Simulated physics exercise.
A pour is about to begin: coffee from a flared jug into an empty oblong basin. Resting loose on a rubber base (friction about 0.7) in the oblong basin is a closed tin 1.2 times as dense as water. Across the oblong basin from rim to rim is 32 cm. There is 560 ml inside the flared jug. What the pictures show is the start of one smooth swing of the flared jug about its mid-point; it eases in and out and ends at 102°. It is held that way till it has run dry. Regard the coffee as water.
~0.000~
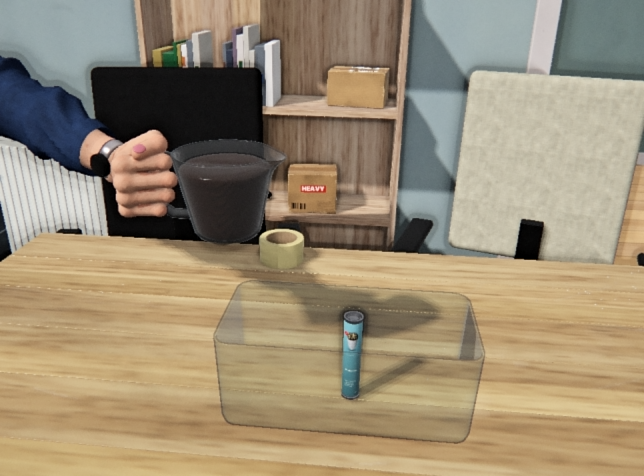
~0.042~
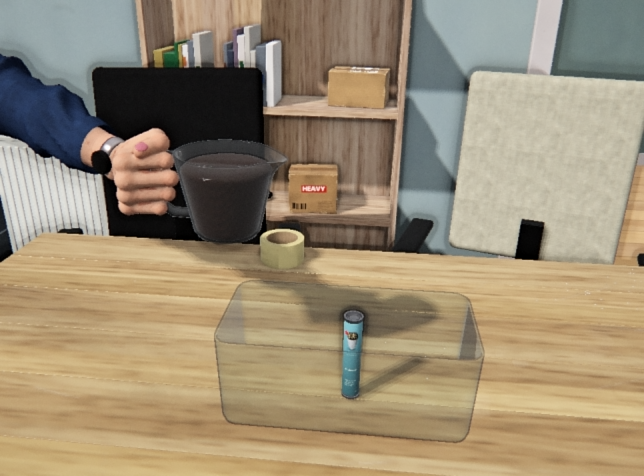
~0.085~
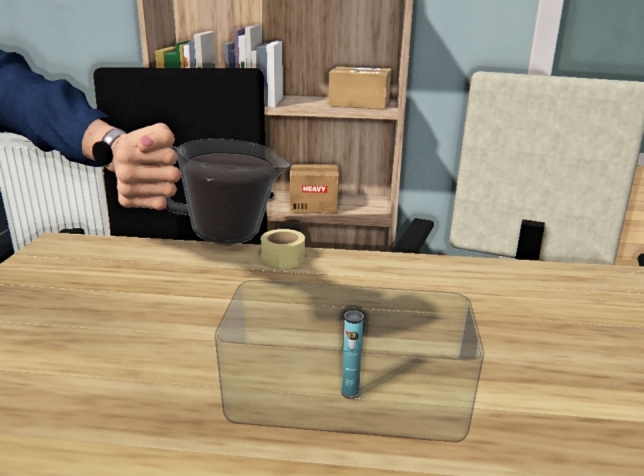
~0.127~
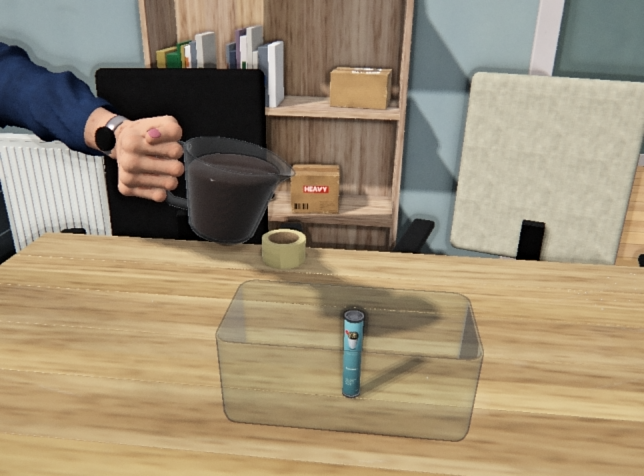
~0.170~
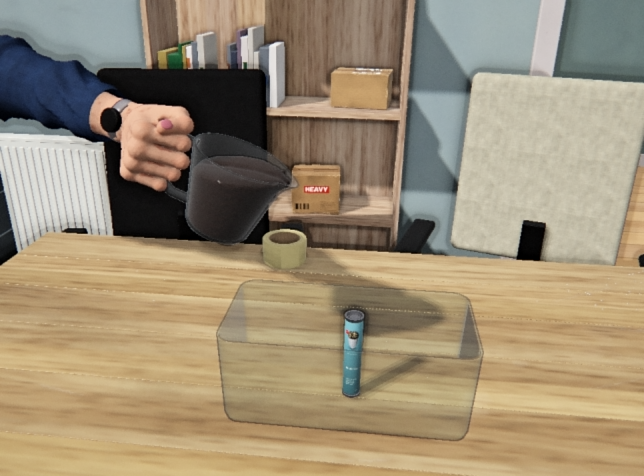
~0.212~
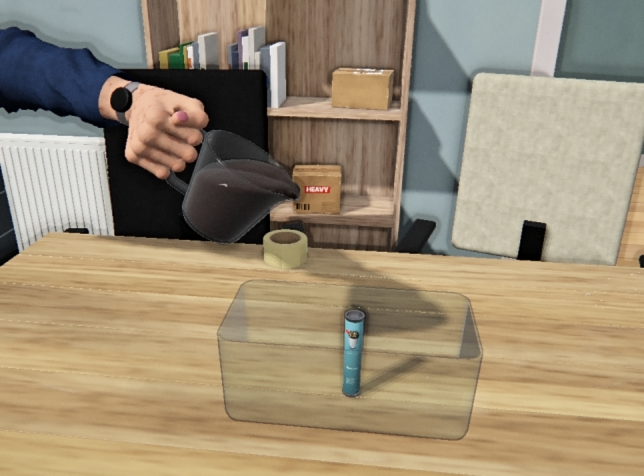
At a wooden table, a hand in a blue sleeve held a dark jug of coffee above a clear basin with a small blue tin inside, then steadily tilted the jug to the right.
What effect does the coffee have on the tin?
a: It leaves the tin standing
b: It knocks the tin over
Answer: B.
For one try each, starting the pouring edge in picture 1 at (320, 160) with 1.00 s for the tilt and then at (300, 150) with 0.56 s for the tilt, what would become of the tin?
First it topples; then it topples.
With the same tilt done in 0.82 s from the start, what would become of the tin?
Tips over.
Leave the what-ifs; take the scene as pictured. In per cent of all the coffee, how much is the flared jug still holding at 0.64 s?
About 5 per cent.
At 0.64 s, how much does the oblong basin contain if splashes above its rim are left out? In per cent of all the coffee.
84 per cent, give or take a little.
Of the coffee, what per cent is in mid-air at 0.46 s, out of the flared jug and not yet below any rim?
Roughly 38 percent.
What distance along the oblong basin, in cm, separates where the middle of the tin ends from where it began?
In the end the tin's centre has shifted about 9.0 centimetres.
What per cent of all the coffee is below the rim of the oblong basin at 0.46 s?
Around 26%.
Then, 0.46 s in, the tilt is 97° and 37 per cent is still to pour; the tin stands where it began.
Then, 0.64 s in, the tilt is 102° and 5 per cent is still to pour; the tin leans 14°.
Then, 0.83 s in, the tilt is 102° and 0 per cent is still to pour; the tin lies on its side.
Then, 1.04 s in, the tilt is 102° and 0 per cent is still to pour; the tin lies on its side.
Finally, the tin lies on its side.
